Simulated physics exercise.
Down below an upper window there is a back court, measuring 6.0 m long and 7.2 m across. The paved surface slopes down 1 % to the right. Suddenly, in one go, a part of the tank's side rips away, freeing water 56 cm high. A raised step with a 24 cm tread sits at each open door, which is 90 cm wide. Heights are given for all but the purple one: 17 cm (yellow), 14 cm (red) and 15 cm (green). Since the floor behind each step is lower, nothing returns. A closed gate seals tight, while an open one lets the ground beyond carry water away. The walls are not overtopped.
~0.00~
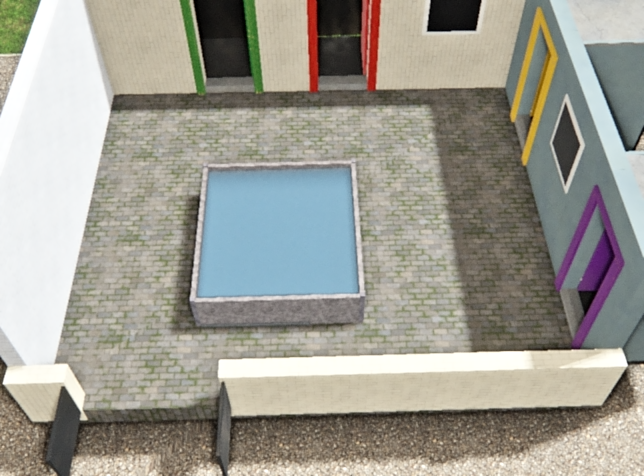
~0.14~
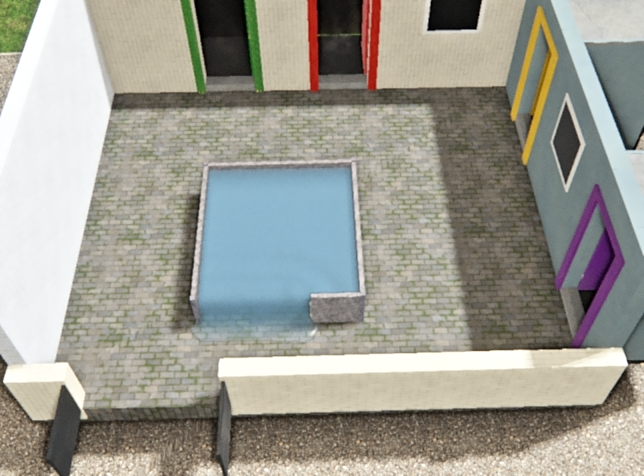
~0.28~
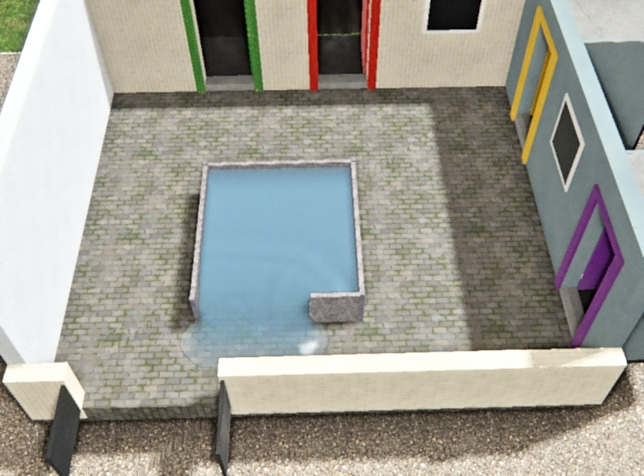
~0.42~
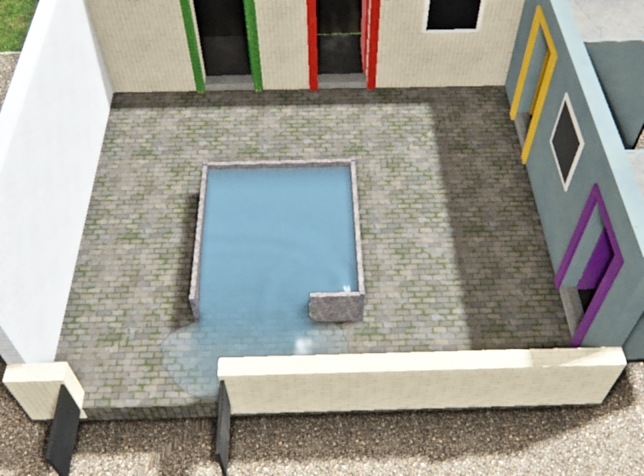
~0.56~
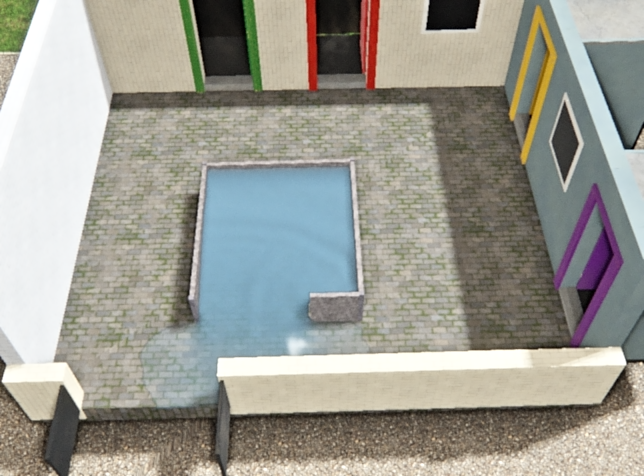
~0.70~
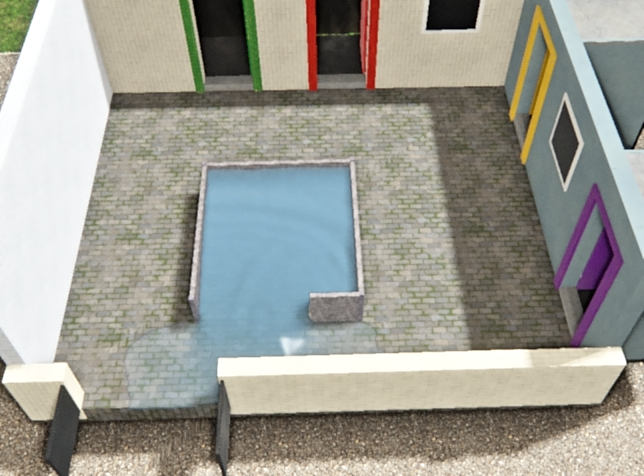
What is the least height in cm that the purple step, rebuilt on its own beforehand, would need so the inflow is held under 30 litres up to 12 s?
Around 14 cm would be enough.
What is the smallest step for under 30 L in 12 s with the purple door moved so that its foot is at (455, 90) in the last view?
Minimum: Close to 7.5 cm.
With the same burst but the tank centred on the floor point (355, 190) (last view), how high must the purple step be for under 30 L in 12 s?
At least some 17 centimetres tall.
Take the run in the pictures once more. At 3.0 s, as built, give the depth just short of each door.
At the yellow door the depth is 0 cm, at red 0 cm, at purple 18 cm and at green 0 cm.
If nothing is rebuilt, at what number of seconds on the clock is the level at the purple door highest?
It peaks around 3.6 s.
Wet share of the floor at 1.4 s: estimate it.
Some 10 in a hundred.
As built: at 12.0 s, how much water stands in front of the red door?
You'd measure close to 4.5 cm there.
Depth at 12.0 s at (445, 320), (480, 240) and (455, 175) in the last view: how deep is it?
Roughly 2, 4 and 3 cm, in turn.
After 1.4 s water covers 10 % of the floor, deepest (44 cm) near (250, 387); it has not reached the purple door.
After 3.0 s water covers 30 % of the floor, deepest (30 cm) near (264, 387); 18 cm at the purple door, 25 litres in over its 7 cm step.
After 12.0 s water covers 90 % of the floor, deepest (8 cm) near (497, 94); 7 cm at the purple door, 174 litres in over its 7 cm step.
At the purple door as built, the water arrived by 2.2 s and peaked near 19 cm at 3.6 s.
Run again over the same 12 s with other heights there, 47 litres in over 12.5 cm, 11 litres over 16.5 cm. The limit of 30 litres is kept from about 14 cm up.
